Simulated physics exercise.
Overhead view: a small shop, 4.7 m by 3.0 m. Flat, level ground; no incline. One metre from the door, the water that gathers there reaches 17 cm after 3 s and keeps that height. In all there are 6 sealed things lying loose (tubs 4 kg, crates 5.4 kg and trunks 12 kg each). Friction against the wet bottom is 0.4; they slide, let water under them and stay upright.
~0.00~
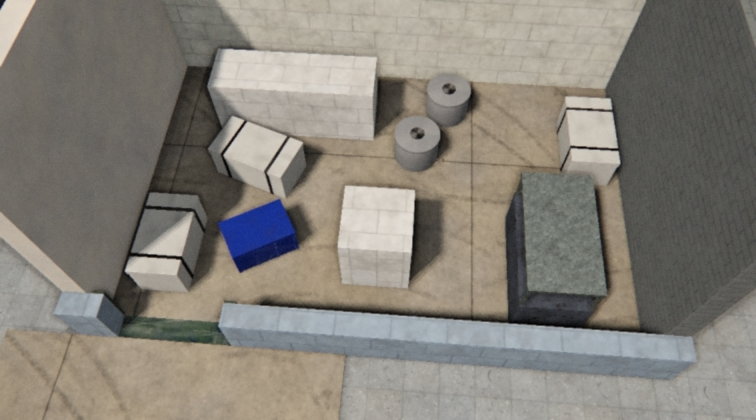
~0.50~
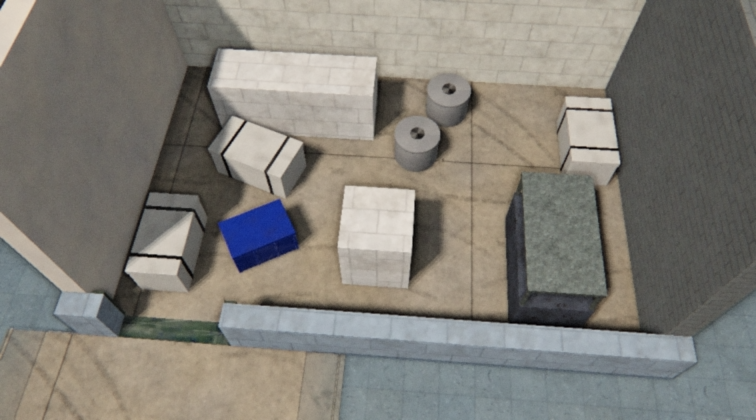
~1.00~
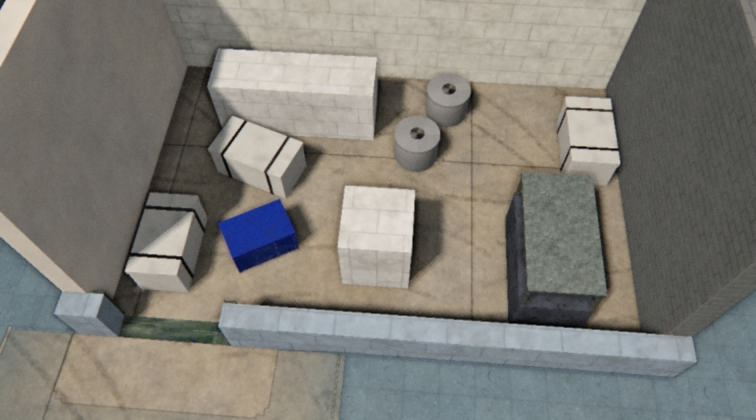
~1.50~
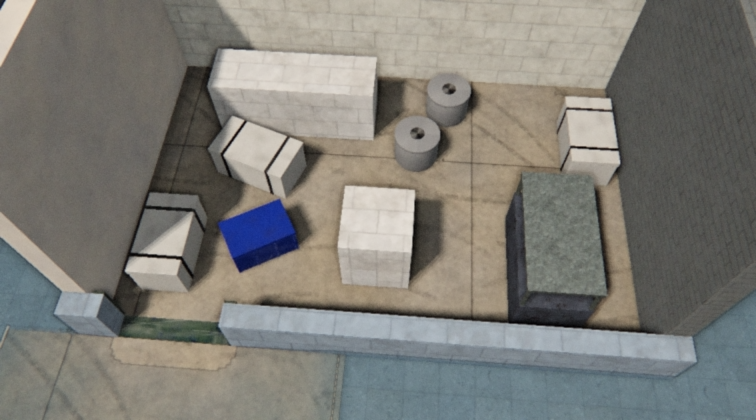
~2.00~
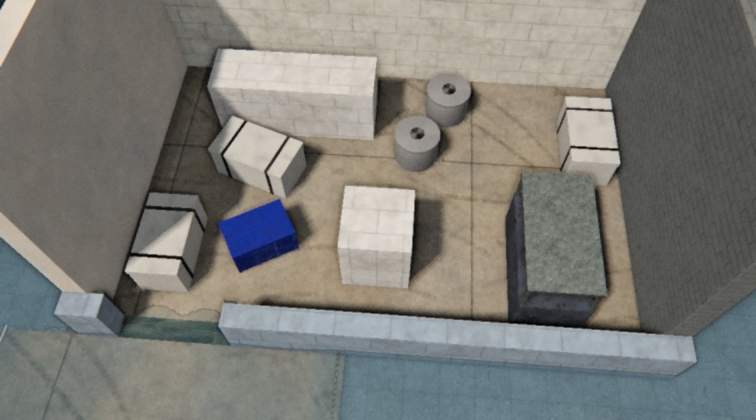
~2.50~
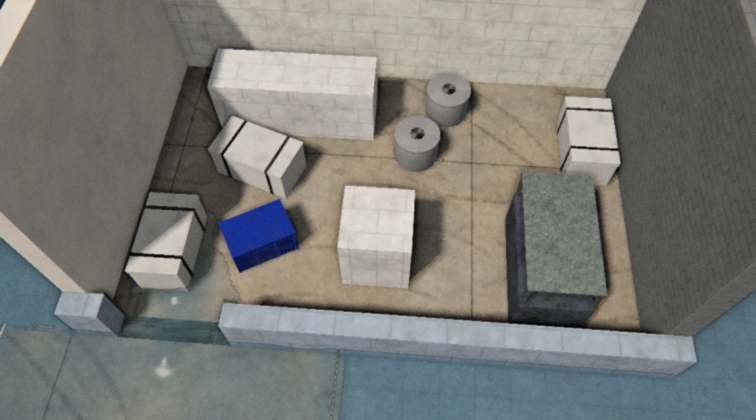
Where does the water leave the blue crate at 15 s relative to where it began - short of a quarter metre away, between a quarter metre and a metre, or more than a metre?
It winds up well off.
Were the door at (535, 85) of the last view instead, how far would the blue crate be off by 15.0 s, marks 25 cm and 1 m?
Then the blue crate is pushed slightly.
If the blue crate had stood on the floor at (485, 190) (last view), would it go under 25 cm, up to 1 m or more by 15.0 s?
I'd say it budges a bit.
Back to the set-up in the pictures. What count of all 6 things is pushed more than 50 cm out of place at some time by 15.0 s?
The answer here is 6.
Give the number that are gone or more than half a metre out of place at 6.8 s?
Count then: 4.
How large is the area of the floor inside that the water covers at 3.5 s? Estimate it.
Wet: Near 2.5 m2.
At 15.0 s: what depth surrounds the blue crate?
Depth: About 8 cm.
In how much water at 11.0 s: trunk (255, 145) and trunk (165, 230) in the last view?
Around 7 cm and 9 cm.
After 3.5 s the blue crate is near (288, 210), 0.3 m from its start, aground; 0 afloat.
After 6.8 s the blue crate is near (473, 206), 2.0 m from its start, aground; 2 afloat.
After 11.0 s the blue crate is near (448, 289), 1.8 m from its start, afloat; 6 afloat.
After 15.0 s the blue crate is near (430, 283), 1.6 m from its start, afloat; 6 afloat.
